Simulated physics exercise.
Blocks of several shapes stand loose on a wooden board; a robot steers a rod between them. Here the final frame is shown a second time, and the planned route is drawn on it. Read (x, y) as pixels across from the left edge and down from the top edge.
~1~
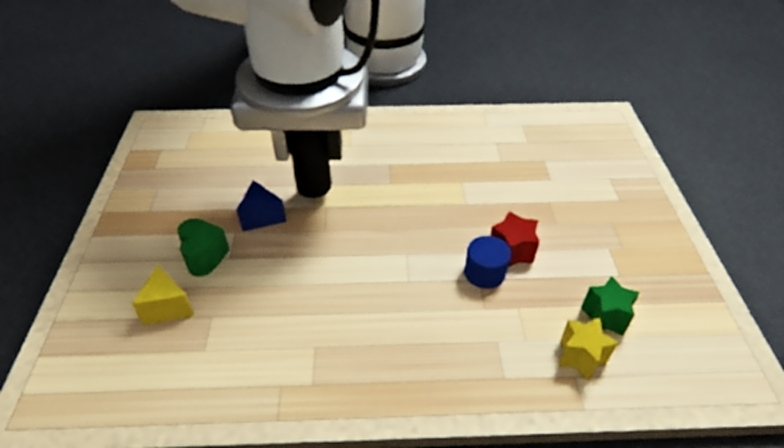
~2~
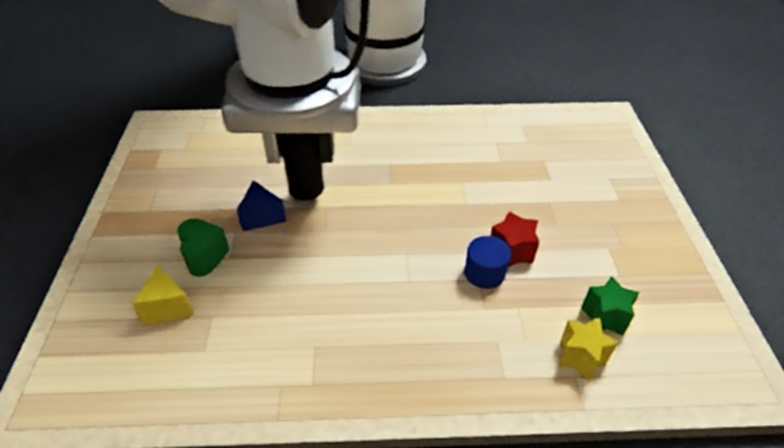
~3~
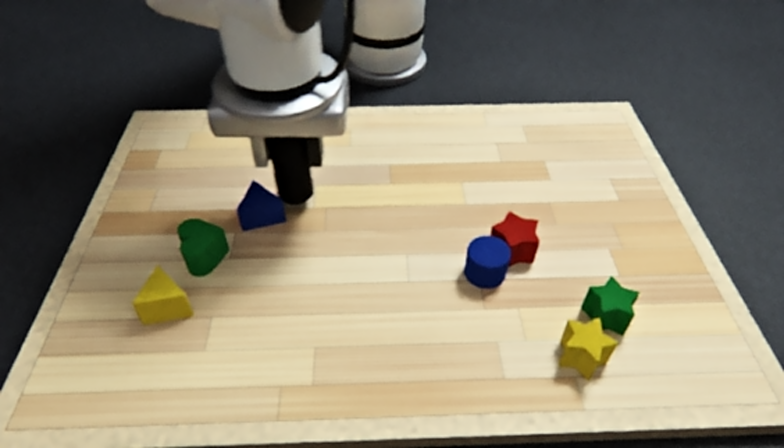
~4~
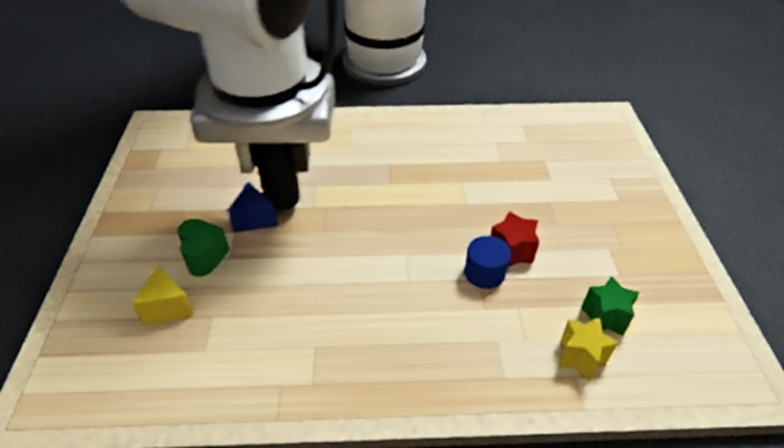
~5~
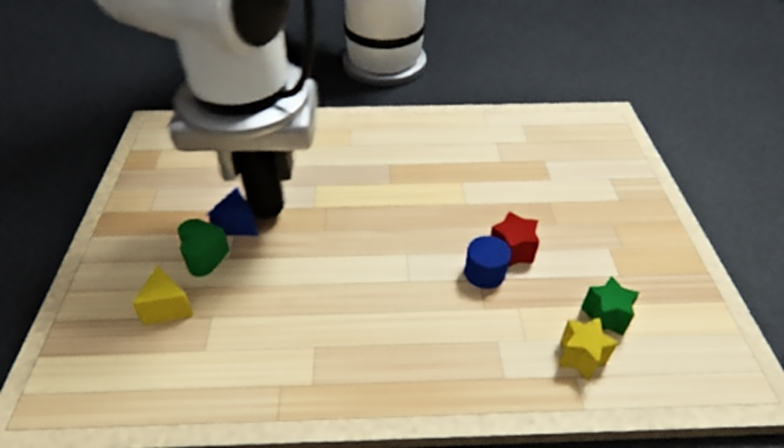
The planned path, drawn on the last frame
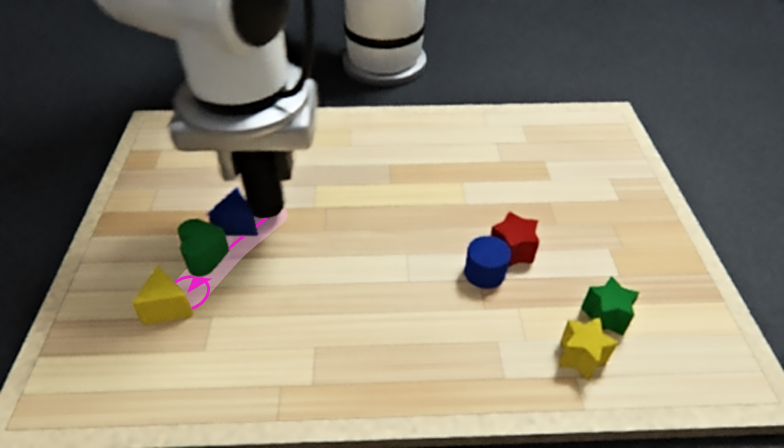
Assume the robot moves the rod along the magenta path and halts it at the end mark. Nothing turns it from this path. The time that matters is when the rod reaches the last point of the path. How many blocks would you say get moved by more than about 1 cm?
Answer: 3+.
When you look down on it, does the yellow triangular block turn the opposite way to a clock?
Going by the path, yes.
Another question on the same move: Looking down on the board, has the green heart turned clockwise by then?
Going by the path, yes.
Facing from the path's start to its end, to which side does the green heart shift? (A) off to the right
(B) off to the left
The correct letter is A.
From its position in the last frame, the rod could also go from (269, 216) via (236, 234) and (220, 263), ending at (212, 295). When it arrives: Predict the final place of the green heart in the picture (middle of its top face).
The answer is (160, 262).
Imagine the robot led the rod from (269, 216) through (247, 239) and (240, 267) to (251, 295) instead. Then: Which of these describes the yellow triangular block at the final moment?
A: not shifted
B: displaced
My answer is option A.
The drawn path runs from (269, 216) by way of (227, 250) to (187, 293).
On the path given first. One third of the way, rod at (238, 228); green heart at (184, 242); blue triangular block at (200, 218), turned 15° clockwise.
Two thirds of the way, rod at (210, 254); yellow triangular block at (149, 291), turned 40° anticlockwise; green heart at (153, 256); blue triangular block at (175, 232), turned 30° clockwise.
At the end, rod at (183, 283); yellow triangular block at (141, 298), turned 35° anticlockwise; green heart at (134, 263), turned 35° clockwise; blue triangular block at (170, 236), turned 45° clockwise.
